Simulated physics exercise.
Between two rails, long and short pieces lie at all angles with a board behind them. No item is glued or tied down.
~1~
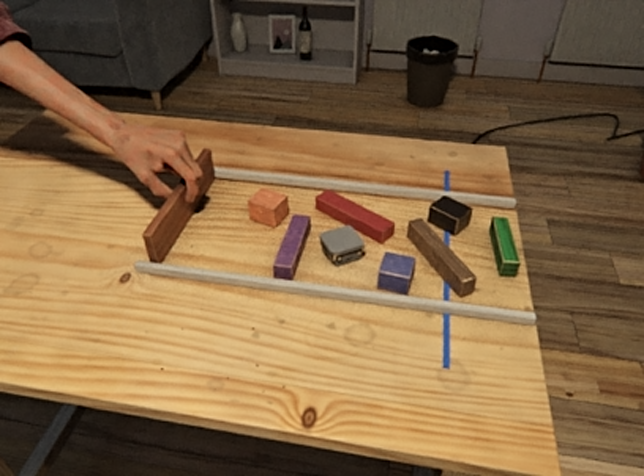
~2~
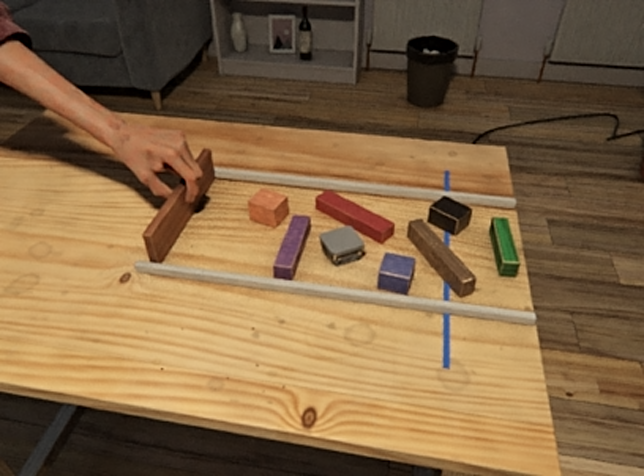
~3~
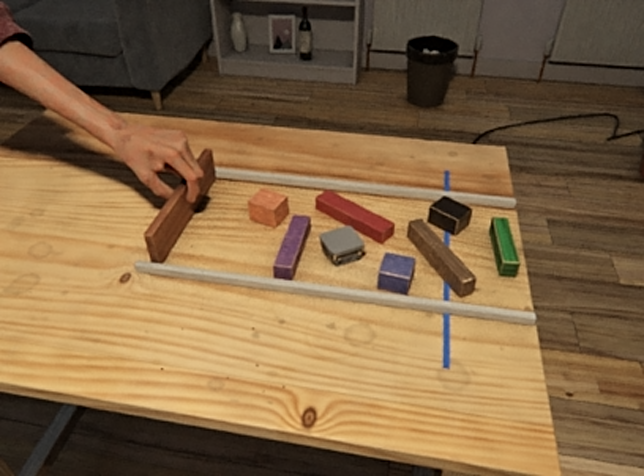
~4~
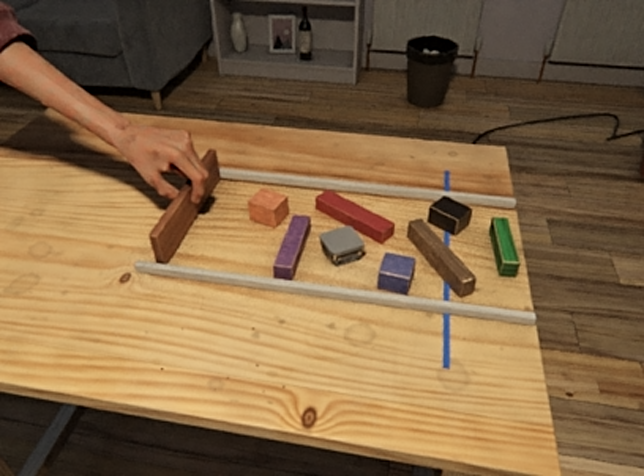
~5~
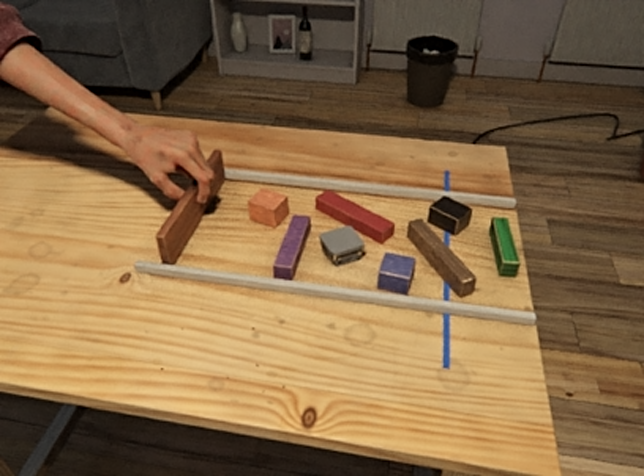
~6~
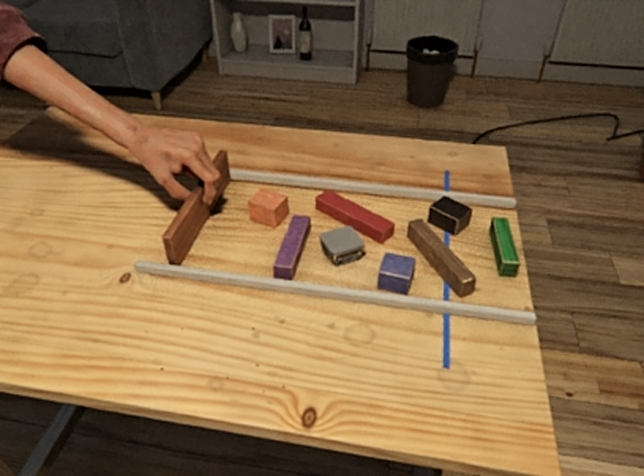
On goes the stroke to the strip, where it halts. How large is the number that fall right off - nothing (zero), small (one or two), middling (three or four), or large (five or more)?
Small - one or two.
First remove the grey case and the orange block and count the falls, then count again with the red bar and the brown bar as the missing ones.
The first removal gives 0, the second gives 0.
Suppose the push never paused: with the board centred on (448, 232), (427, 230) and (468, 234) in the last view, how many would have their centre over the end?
Place by place: 1, 1 and 3.
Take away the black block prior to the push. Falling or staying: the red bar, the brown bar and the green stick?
Note: Red bar is on by the end; brown bar is on by the end; green stick is off by the end.
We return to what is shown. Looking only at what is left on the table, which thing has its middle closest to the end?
The brown bar is it.
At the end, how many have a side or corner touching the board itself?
3.
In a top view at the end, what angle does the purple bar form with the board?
Near 0 degrees.
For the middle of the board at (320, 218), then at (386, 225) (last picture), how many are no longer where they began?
At the first spot 4, then 7.
Early on, none off yet; green stick at rest near (504, 246); black block at rest near (450, 215); brown bar at rest near (439, 256).
Finally, the number that fall off is one or two; lost, green stick.
